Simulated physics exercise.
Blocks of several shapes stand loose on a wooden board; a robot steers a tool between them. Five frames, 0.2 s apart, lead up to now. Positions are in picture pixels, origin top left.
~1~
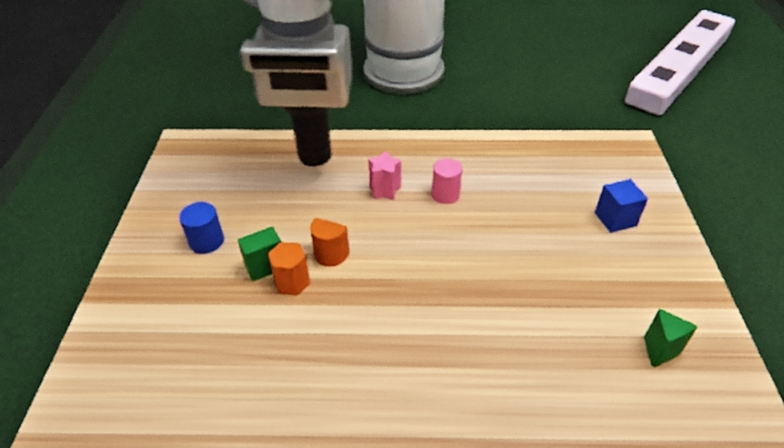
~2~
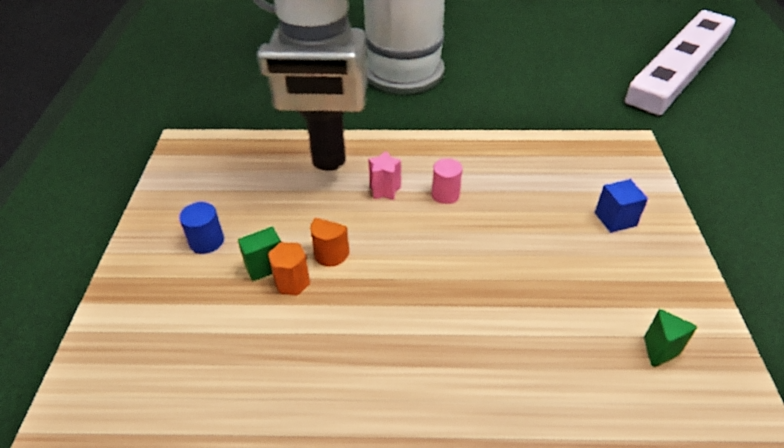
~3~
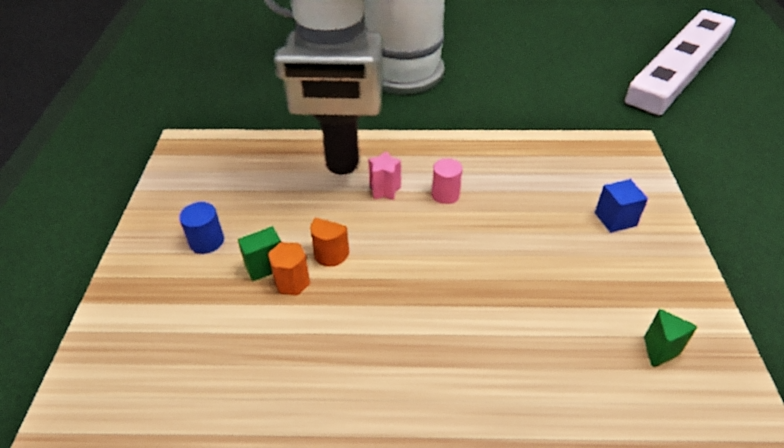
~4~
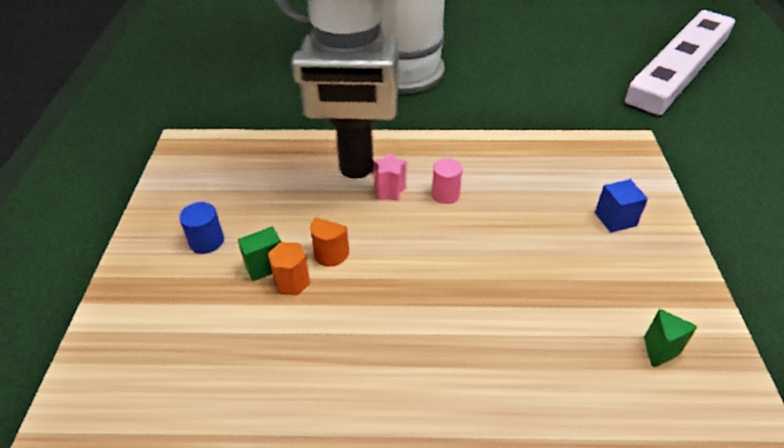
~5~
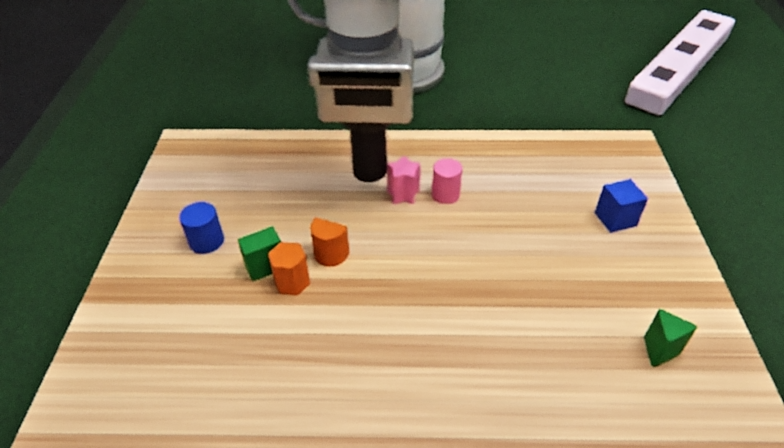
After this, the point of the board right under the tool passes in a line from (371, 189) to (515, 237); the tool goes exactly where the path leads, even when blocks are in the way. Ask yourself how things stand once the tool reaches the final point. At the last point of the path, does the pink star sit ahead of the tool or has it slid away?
At the end of the path, the tool has already lost the pink star, which lies beside or behind it.
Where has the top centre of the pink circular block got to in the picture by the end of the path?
I'd say the pink circular block ends with its top centre at (486, 159).
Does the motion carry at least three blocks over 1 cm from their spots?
Going by the path, no.
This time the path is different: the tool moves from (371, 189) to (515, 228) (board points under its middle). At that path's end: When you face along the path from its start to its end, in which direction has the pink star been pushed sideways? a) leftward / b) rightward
The one that fits is a, leftward.
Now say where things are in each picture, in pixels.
The first frame shows tool tip at (315, 157); block tops, pink star at (384, 162); pink circular block at (448, 167).
The second frame shows tool at (329, 161); blocks unchanged.
The third frame shows tool at (343, 165); blocks unchanged.
The fourth frame shows tool at (357, 169); pink star at (390, 163).
The fifth frame shows tool at (370, 172); pink star at (404, 167); pink circular block at (448, 167).
On the path given first. One third of the way, tool at (417, 187); pink star at (451, 172), turned 50° anticlockwise; pink circular block at (473, 163).
Two thirds of the way, tool at (467, 204); pink star at (487, 177), turned 105° anticlockwise; pink circular block at (486, 159).
At the end, tool at (518, 221); pink star at (494, 178), turned 130° anticlockwise; pink circular block at (486, 159).
